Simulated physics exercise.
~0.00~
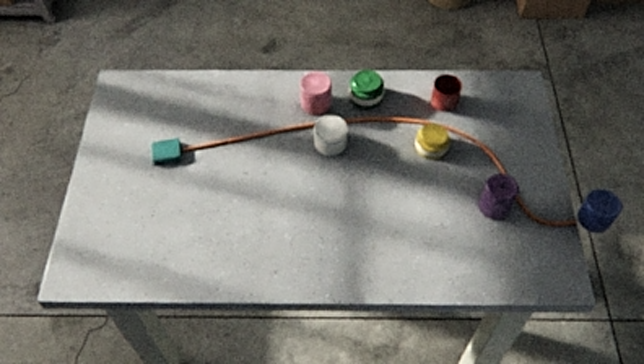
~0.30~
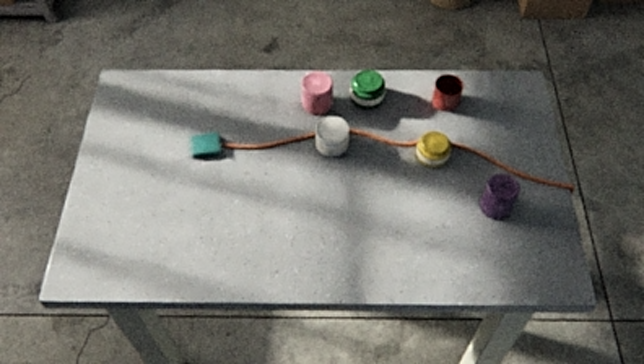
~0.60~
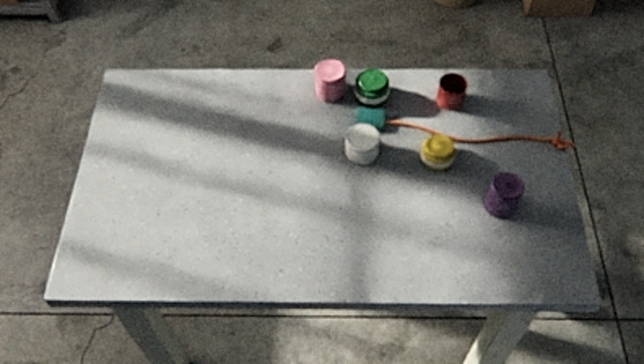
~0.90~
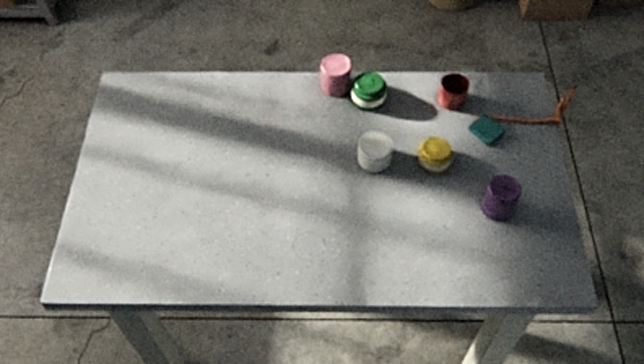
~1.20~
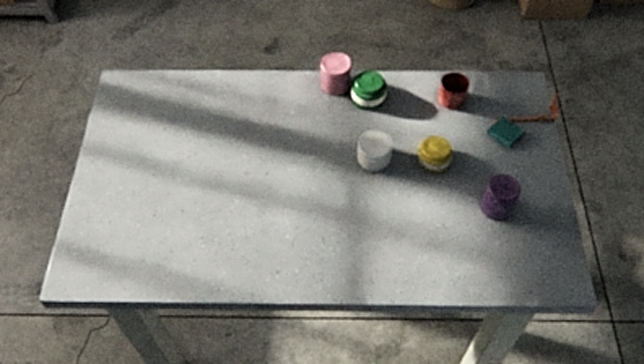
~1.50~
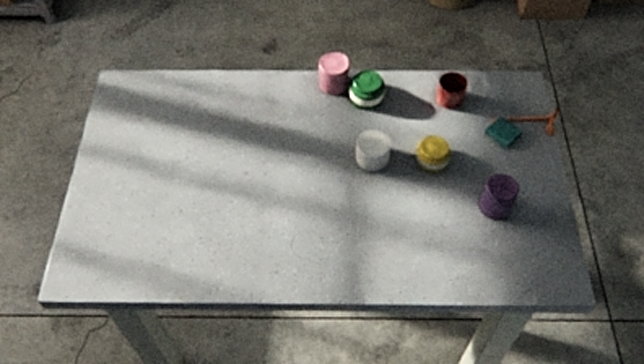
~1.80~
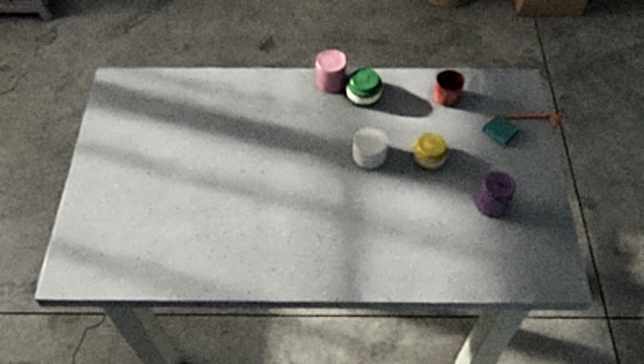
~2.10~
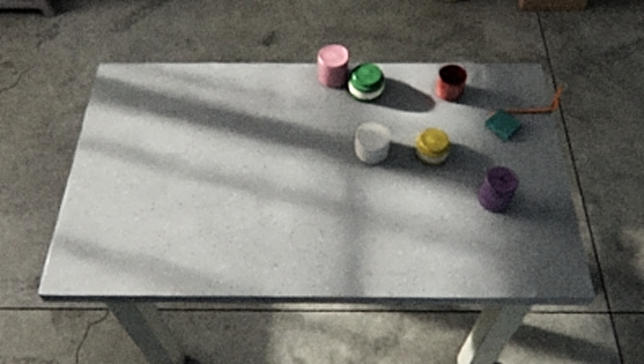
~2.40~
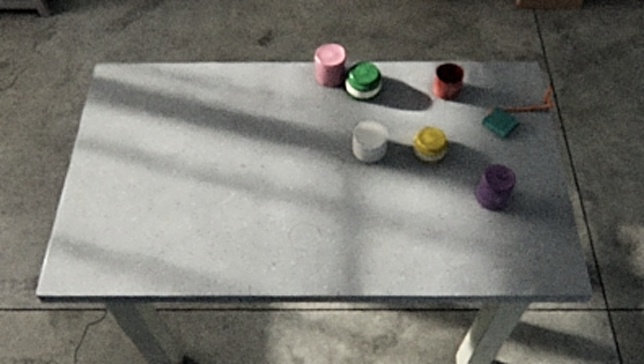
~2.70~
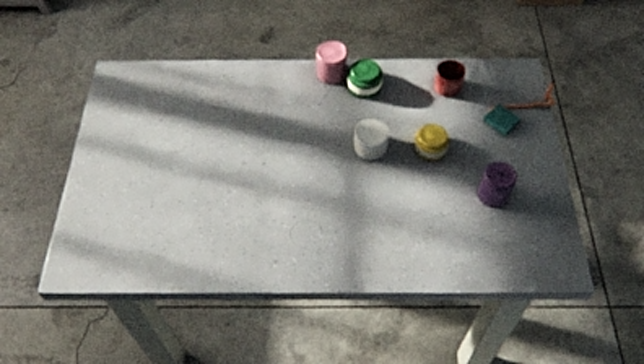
A dark blue object dropped off the right side of a grey table, and the orange cable tied to it dragged a small teal block rightward between the tubs, nudging the white and pink ones slightly, until the block stopped near the right edge.
